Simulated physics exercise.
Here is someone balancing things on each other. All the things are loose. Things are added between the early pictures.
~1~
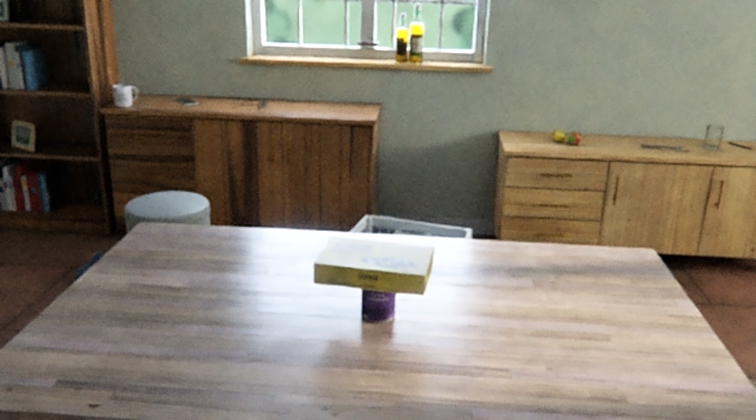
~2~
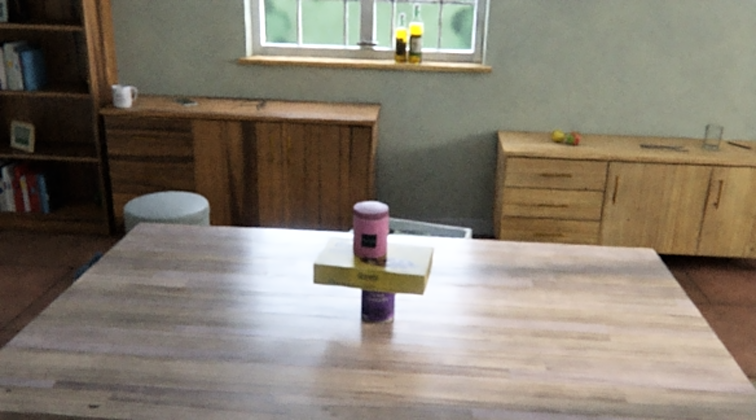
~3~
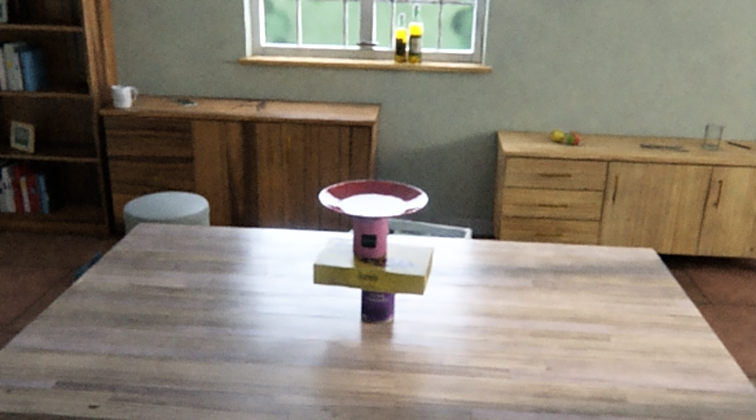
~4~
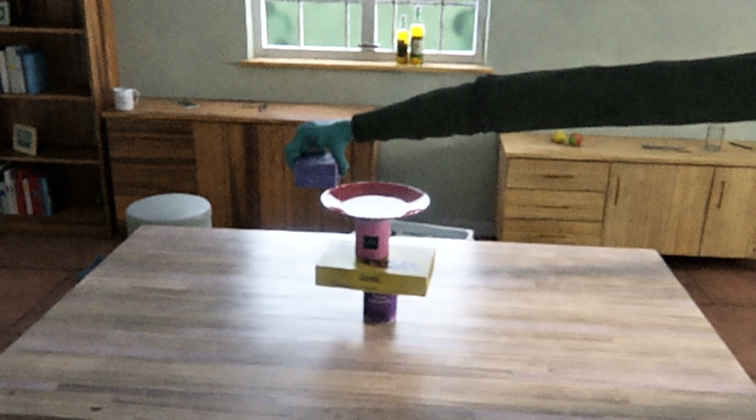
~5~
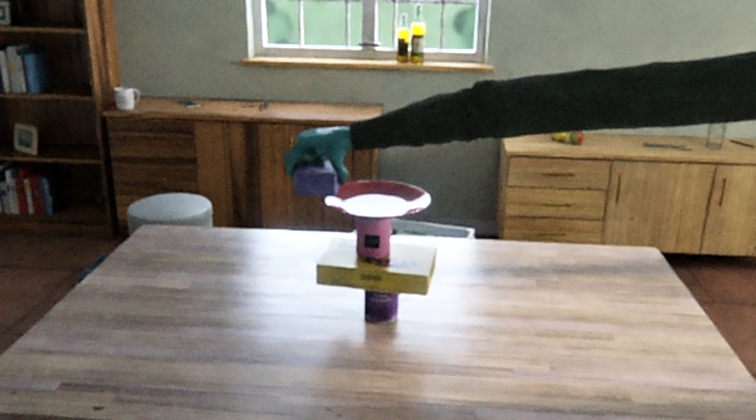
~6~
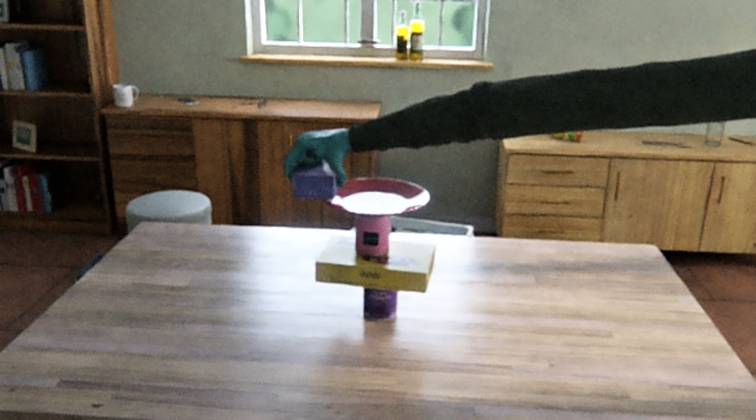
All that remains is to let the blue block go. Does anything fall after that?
In the end the pile loses its balance.
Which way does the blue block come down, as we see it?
It goes to the left.
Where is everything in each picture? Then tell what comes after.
In the first picture, the last thing is not in view yet.
In the second picture, the last thing is not in view yet.
In the third picture, the last thing is not in view yet; pink jar (370, 230).
In the fourth picture, on its way; blue block (319, 170); red plate (376, 204).
In the fifth picture, on its way; blue block (318, 178); pink jar (374, 230).
In the sixth picture, in place under the hand; blue block (317, 180); red plate (376, 200).
Then, 0.30 s on from there, blue block now fallen.
Then, 0.50 s on from there, things are still on the move.
Then, 0.80 s on from there, as before.
In the end, fallen, blue block; the other 4 unmoved. At the end, from the last picture's camera, blue block near (266, 281). The pile comes apart.
